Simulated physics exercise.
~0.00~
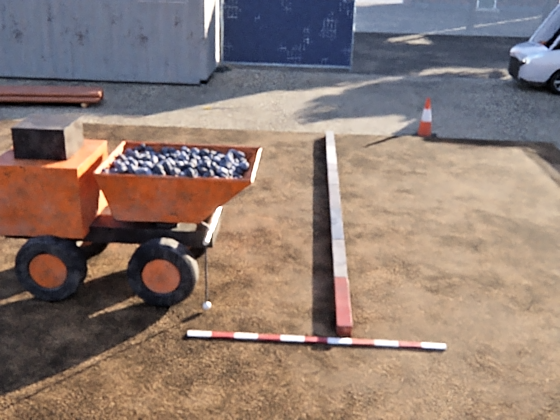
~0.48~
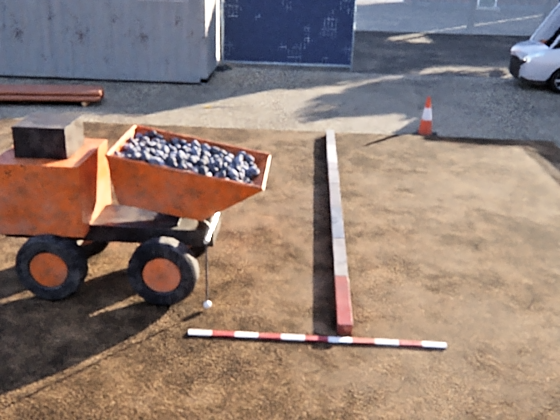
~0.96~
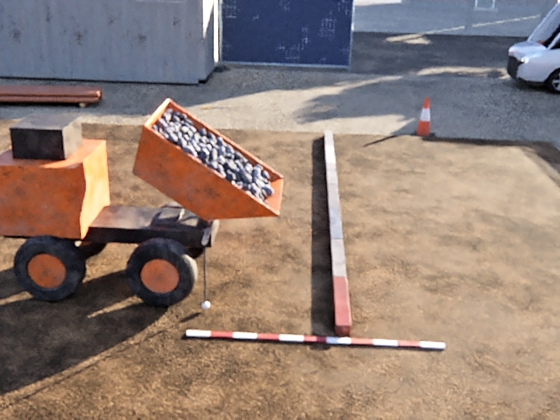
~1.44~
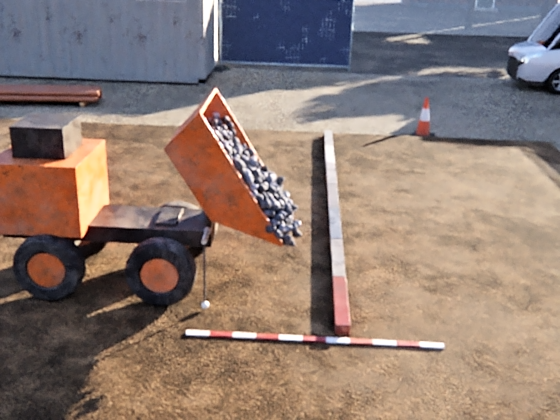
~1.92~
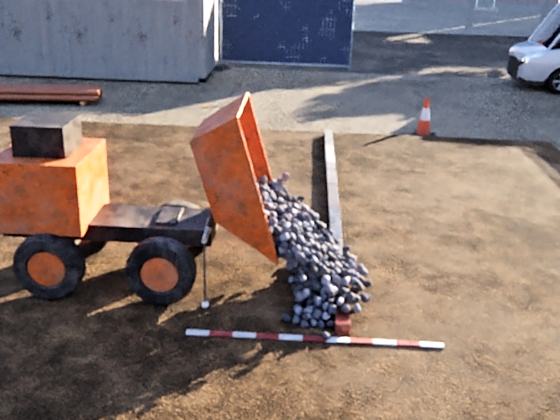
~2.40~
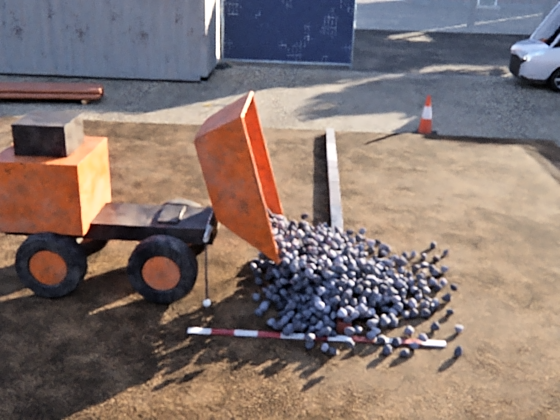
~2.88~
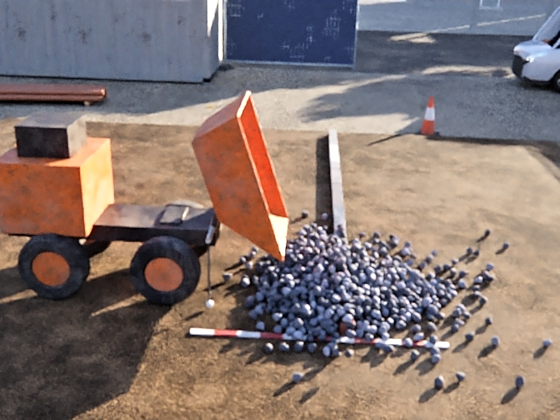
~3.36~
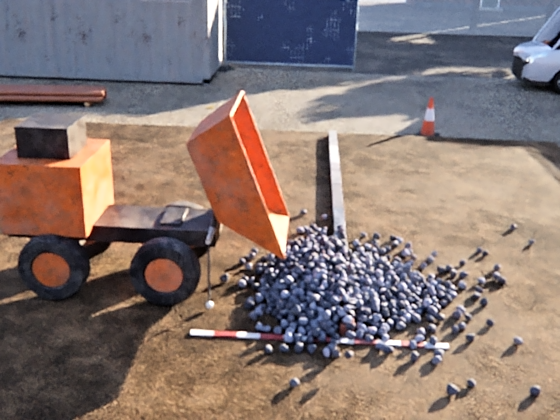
The clip opens on a small orange dumper at the left of a dirt yard, its body heaped with smooth grey stones, facing a long kerb and a red-and-white striped staff. The body begins tipping to the right, its far end rising while the stones stay mostly put. As it steepens, they slide toward the lower lip, then pour out onto the ground and across the kerb. The pile spreads over the staff, and loose stones roll off to the right. The body, now empty, rocks slightly while steeply raised, leaving a broad heap around the kerb's near end.
